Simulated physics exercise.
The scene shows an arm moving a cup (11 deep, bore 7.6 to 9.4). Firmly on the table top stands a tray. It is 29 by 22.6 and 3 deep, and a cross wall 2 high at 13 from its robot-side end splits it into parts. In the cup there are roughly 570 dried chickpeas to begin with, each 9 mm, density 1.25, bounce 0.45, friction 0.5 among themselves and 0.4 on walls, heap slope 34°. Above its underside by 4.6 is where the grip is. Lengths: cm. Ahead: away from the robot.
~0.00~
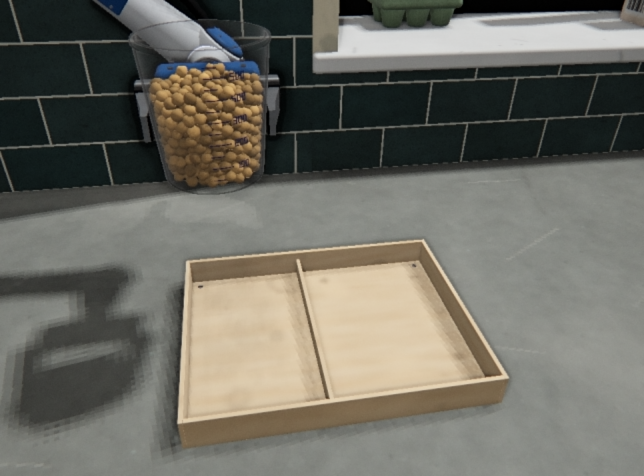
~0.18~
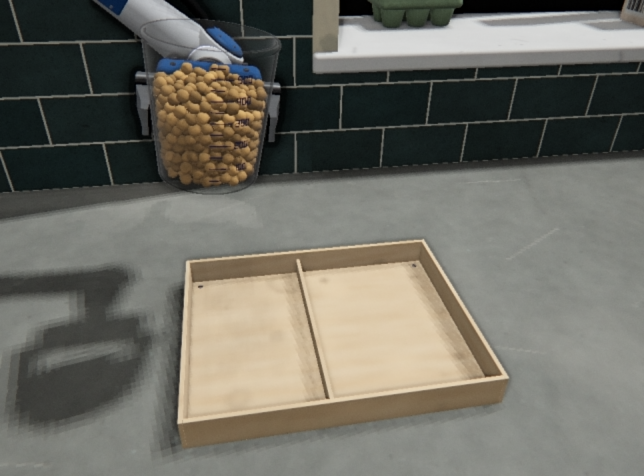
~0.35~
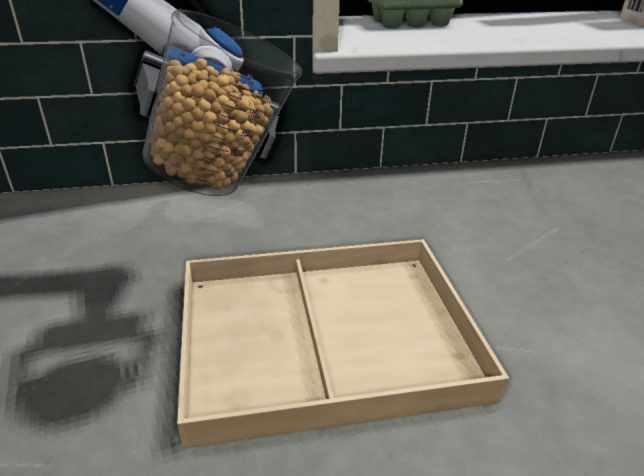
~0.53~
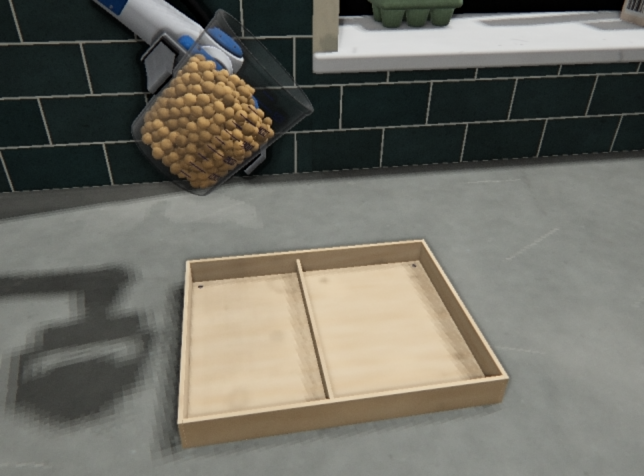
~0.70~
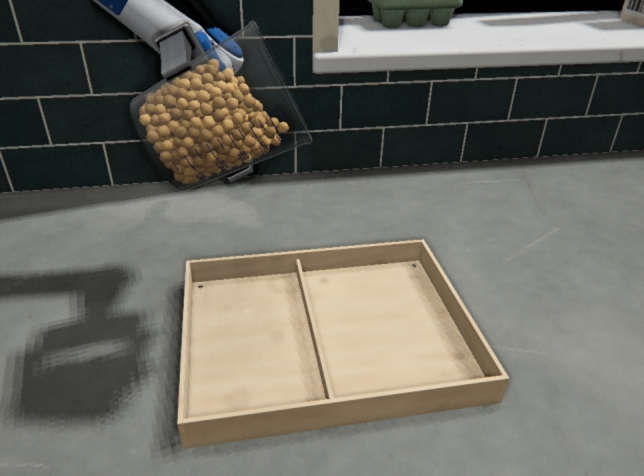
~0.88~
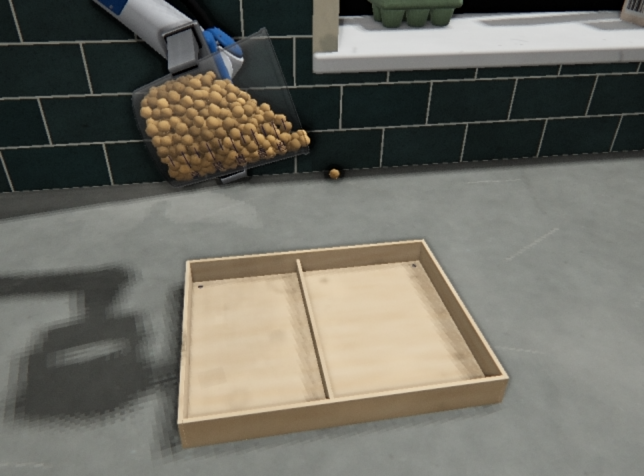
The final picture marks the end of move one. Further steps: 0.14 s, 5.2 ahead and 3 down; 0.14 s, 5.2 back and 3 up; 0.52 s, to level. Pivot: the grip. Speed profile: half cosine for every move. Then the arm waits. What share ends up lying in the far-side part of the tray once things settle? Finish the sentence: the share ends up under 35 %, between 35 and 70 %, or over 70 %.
The share ends up under 35 %.
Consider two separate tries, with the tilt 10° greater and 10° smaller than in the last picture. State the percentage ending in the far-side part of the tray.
I'd expect close to 40 and then 5 per cent.
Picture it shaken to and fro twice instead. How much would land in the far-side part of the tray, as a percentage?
I'd expect something close to 30 per cent.
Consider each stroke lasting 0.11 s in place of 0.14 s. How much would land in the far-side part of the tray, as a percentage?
Roughly 20 percent then.
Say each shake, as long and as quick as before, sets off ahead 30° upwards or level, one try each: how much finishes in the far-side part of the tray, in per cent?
Estimates, in order: 55 % then 40 %.
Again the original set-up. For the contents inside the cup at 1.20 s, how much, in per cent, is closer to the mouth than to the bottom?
Roughly 40 %.
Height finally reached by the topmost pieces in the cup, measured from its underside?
About 9.5 cm.
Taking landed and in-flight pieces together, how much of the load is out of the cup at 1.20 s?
About 20 per cent by then.
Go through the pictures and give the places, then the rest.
Cup middle at (209, 110), level; upper third of the load around (207, 98), from x 155 to 255, top at y 70; 570 in the cup, in the first picture.
Cup middle at (210, 110), tilted 7° forward; upper third of the load around (205, 97), from x 160 to 260, top at y 70, in the second picture.
Cup middle at (214, 111), tilted 25° forward; upper third of the load around (203, 97), from x 155 to 270, top at y 65, in the third picture.
Cup middle at (218, 113), tilted 47° forward; upper third of the load around (205, 96), from x 145 to 270, top at y 60, in the fourth picture.
Cup middle at (220, 116), tilted 65° forward; upper third of the load around (206, 99), from x 145 to 285, top at y 65, in the fifth picture.
Cup middle at (221, 117), tilted 72° forward; upper third of the load around (199, 104), from x 145 to 335, top at y 75; 569 in the cup, 1 in flight or on a rim, in the sixth picture.
After 1.20 s, tilted 71° forward, highest piece 26 above the table; 465 in the cup, 1 in the far-side part, 104 in flight or on a rim.
After 1.52 s, tilted 16° forward, highest piece 30 above the table; 452 in the cup, 104 in the far-side part, 9 in the robot-side part, 2 on the table or floor, 3 in flight or on a rim.
After 1.88 s, level, highest piece 30 above the table; 452 in the cup, 107 in the far-side part, 9 in the robot-side part, 2 on the table or floor.
After 2.93 s, level, highest piece 30 above the table; 452 in the cup, 107 in the far-side part, 9 in the robot-side part, 2 on the table or floor.
At rest, 452 in the cup, 107 in the far-side part, 9 in the robot-side part, 2 on the table or floor. That is 19 % in the far-side part of the tray.
